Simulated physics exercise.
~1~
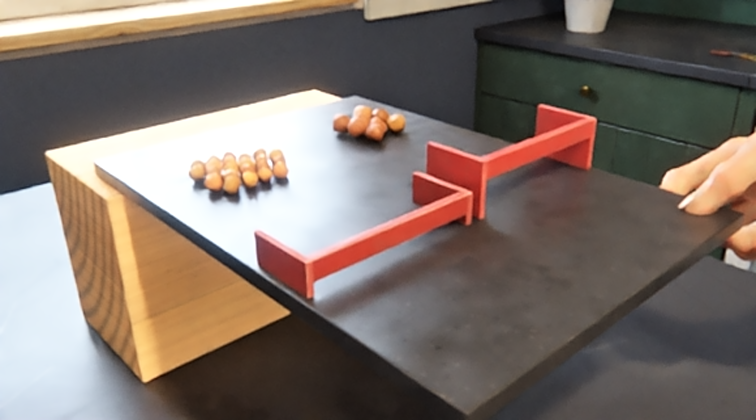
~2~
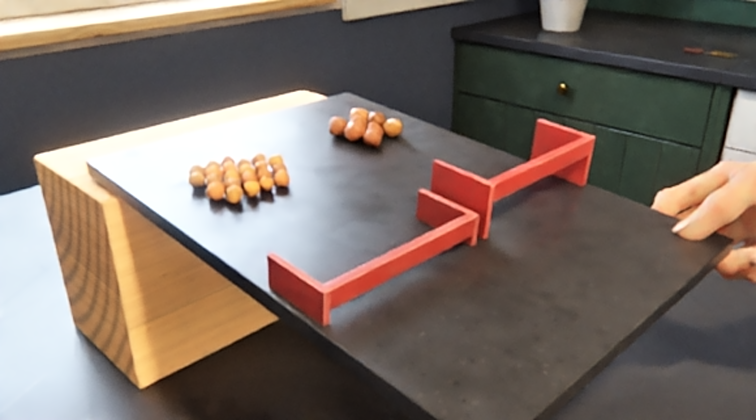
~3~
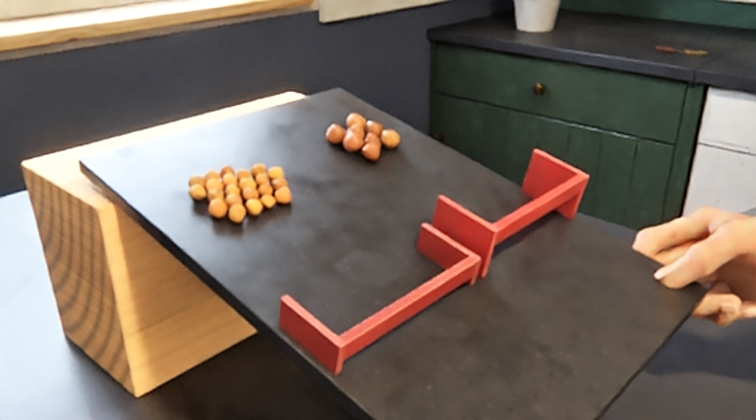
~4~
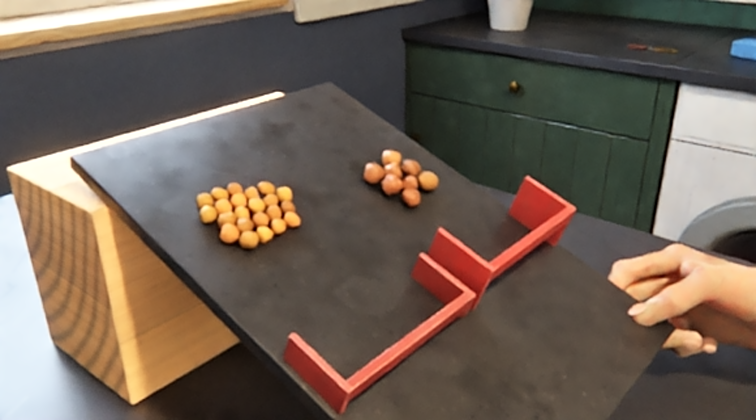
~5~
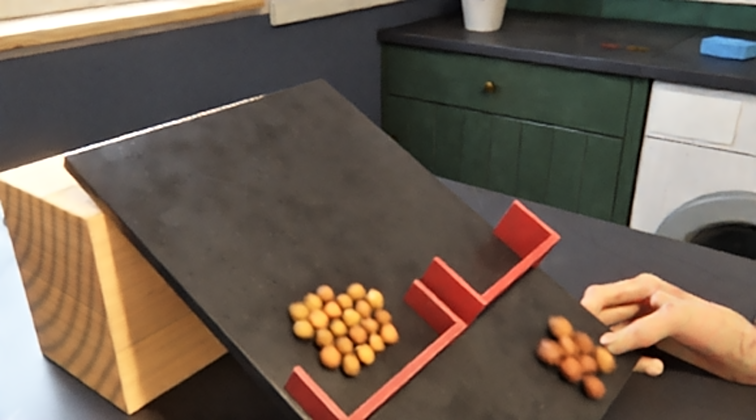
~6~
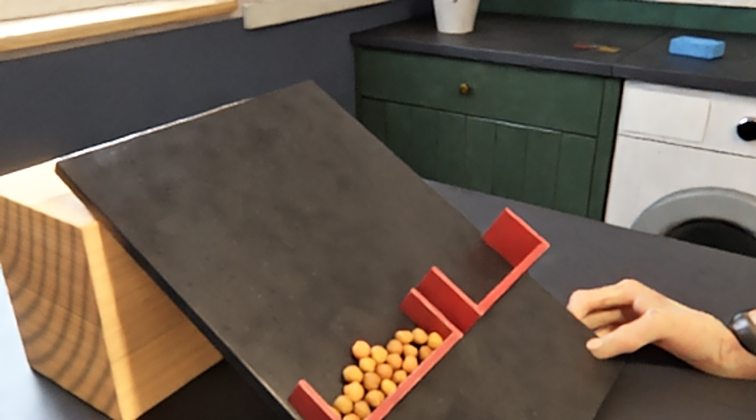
In a kitchen, a hand tilts a black board resting on a wooden block ever more steeply, until two clusters of small brown balls roll down; the front cluster gathers behind a red bar, while the back one passes the other bar and goes out of view.
